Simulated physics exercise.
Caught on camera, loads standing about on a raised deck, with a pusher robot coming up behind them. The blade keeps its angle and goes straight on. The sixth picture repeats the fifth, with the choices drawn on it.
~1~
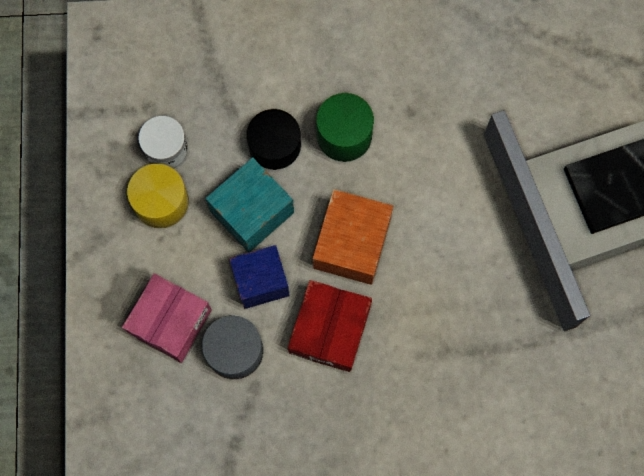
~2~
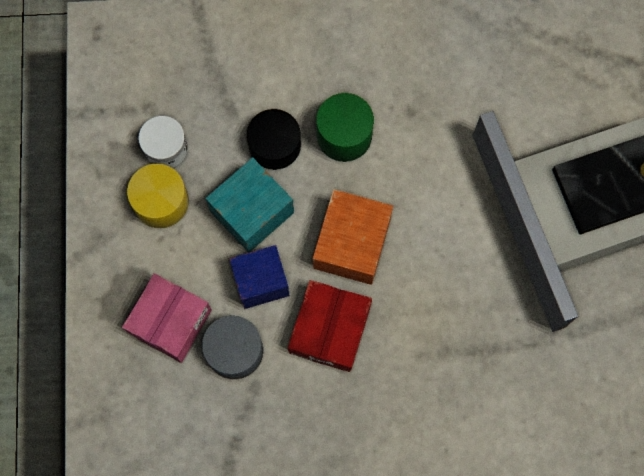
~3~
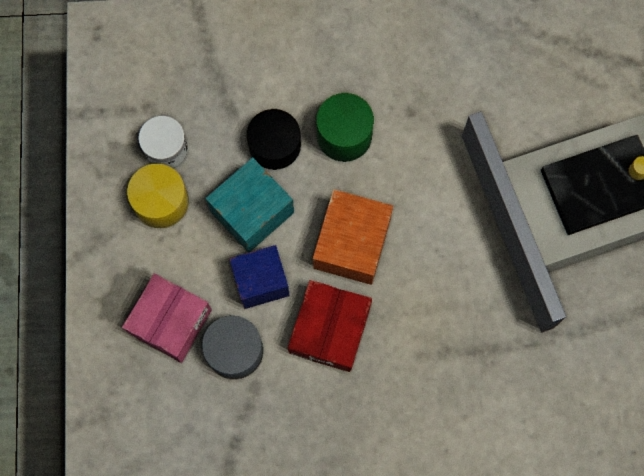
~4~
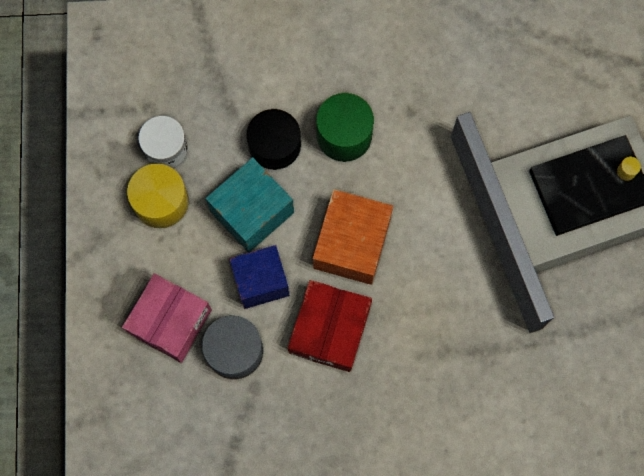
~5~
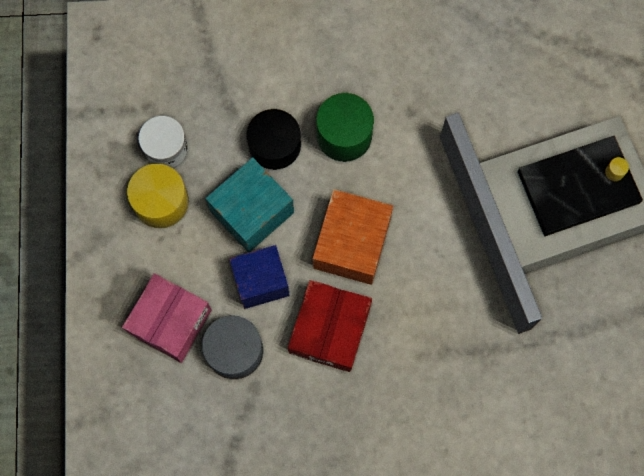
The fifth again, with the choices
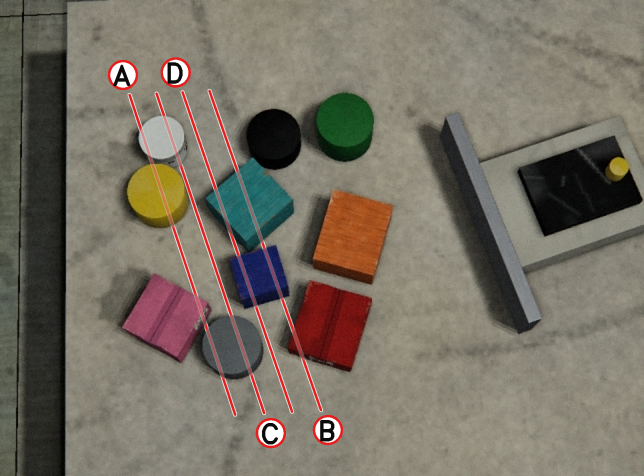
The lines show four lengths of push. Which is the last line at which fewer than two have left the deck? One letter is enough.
It should halt at A.
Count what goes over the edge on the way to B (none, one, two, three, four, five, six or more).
The count is none.
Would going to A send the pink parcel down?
By then, yes.
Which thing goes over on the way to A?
The pink parcel.
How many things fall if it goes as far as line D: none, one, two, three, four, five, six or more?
In all, none.
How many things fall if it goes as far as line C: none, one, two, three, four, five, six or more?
The count is none.
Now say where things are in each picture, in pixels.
Orange crate (353, 237); turquoise crate (251, 205); white pail (164, 143), in the first picture.
Robot (607, 186); green canister (345, 128), in the second picture.
Robot (596, 187); grey canister (233, 348), in the third picture.
Robot (584, 187); yellow canister (159, 196), in the fourth picture.
Robot (573, 188); pink parcel (168, 319); orange crate (353, 237); turquoise crate (251, 205), in the fifth picture.
On the marked copy, A at (180, 249); B at (263, 245); C at (208, 248); D at (235, 246).
With A. Early on, robot (460, 194); green canister (311, 120); black canister (259, 138).
Further on, robot (348, 199); pink parcel (128, 329); yellow canister (152, 198).
At the end, robot (262, 204); pink parcel over the edge; yellow canister (73, 218); one fallen.
As for the rest, B is within the limit but short; C is within the limit but short; D is within the limit but short.
